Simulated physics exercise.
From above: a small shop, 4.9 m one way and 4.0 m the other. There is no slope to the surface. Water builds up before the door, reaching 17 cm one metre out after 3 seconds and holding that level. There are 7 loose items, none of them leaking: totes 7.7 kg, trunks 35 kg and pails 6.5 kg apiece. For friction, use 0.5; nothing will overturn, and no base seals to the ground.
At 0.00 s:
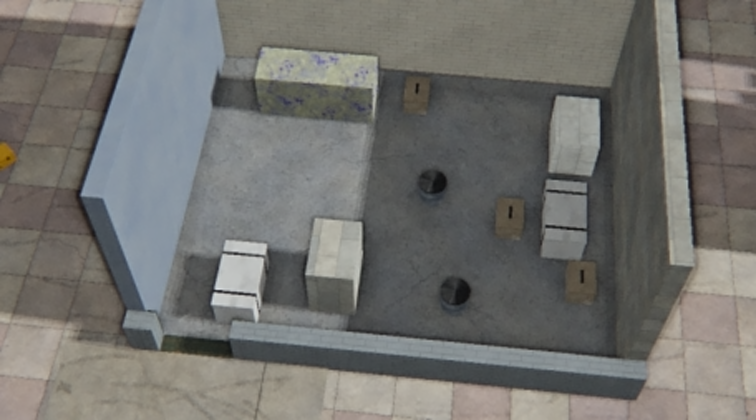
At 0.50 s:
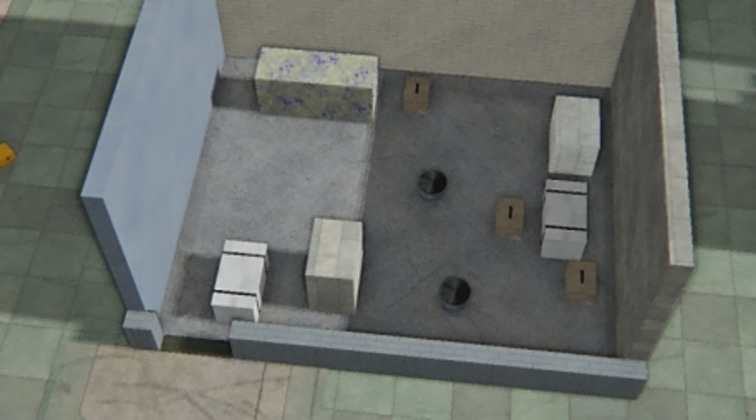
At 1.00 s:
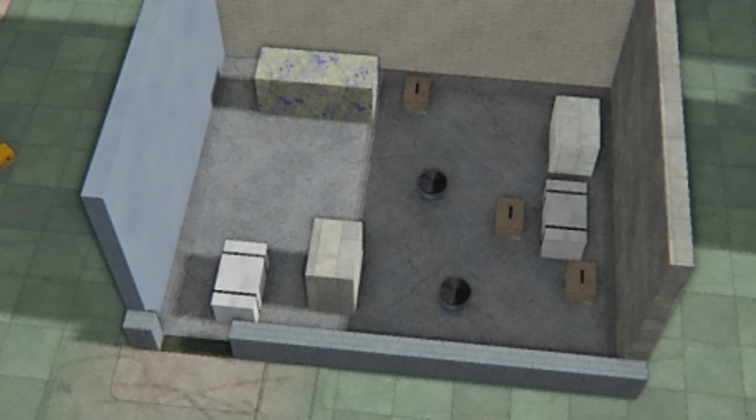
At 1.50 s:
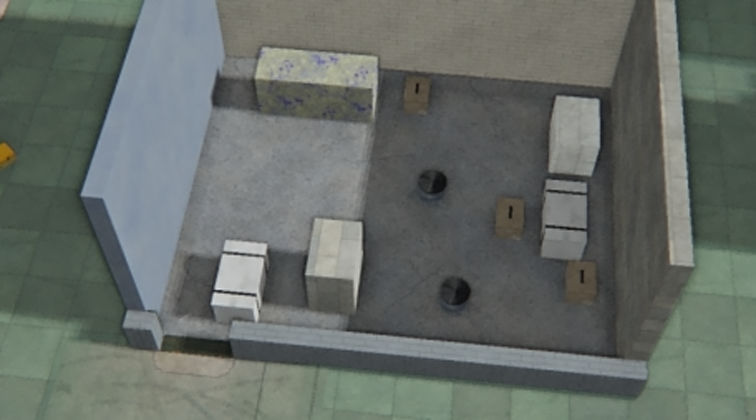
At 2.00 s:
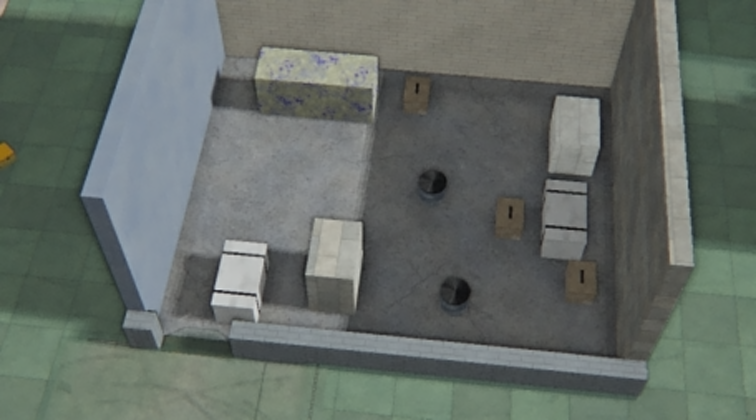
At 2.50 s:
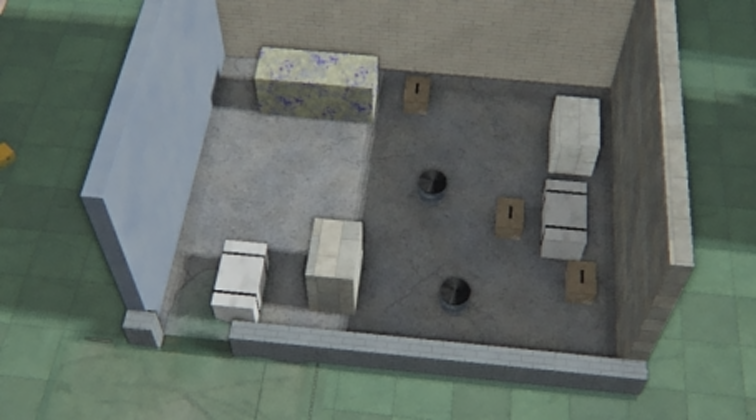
Greenish water spreads over the paving around a small roofless shop while the boxes inside stay still.
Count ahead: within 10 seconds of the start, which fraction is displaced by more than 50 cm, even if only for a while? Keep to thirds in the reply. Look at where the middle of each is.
My answer: Less than a third.
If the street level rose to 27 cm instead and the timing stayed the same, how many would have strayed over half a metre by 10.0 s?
That would make 2 of them.
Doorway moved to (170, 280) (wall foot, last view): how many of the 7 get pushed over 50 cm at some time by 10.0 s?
The answer then is 1.
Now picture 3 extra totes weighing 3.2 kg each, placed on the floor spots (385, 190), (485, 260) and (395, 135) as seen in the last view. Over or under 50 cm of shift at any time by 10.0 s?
Taking them in order, the first is within that distance, the second is within that distance and the third is beyond that distance.
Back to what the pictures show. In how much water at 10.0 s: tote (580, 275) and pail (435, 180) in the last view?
I'd put it at 3 cm and 2 cm respectively.
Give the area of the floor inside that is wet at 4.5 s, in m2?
My estimate is roughly 4.5 m2.
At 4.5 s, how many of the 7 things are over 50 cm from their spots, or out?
0 in all.
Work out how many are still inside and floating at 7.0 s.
I count 0.
After 3.5 s 0 of 7 are over 50 cm from their spots; 0 afloat.
After 4.5 s 0 of 7 are over 50 cm from their spots; 0 afloat.
After 7.0 s 0 of 7 are over 50 cm from their spots; 0 afloat.
After 10.0 s 0 of 7 are over 50 cm from their spots, and 0 have been at some point; 0 afloat.
